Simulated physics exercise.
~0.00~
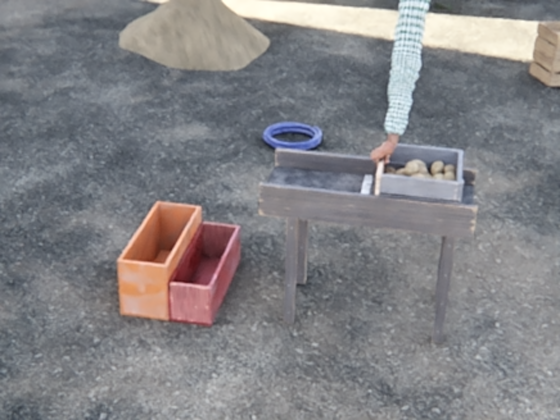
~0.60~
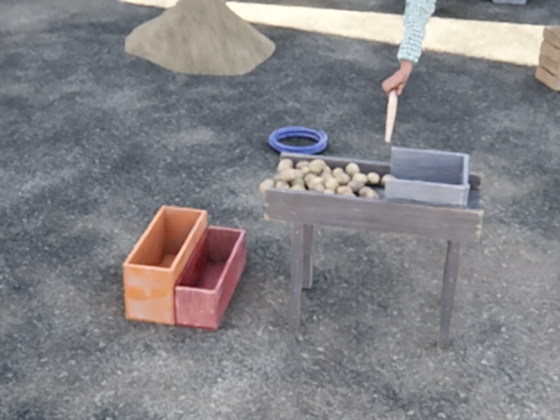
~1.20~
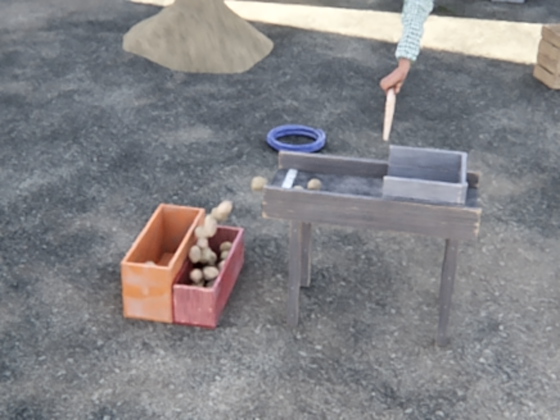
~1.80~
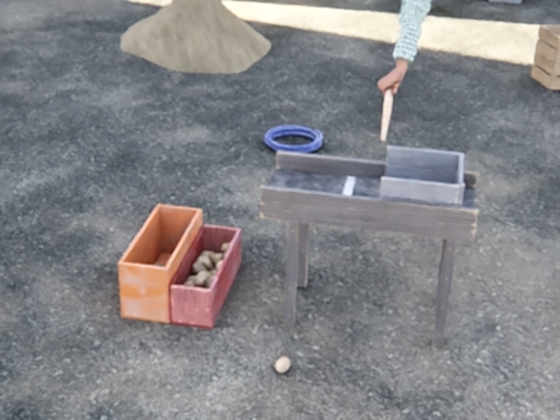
On a gravel yard, a hand lifting a gate, a belt flinging potatoes left, most filling the red bin, one on the ground.
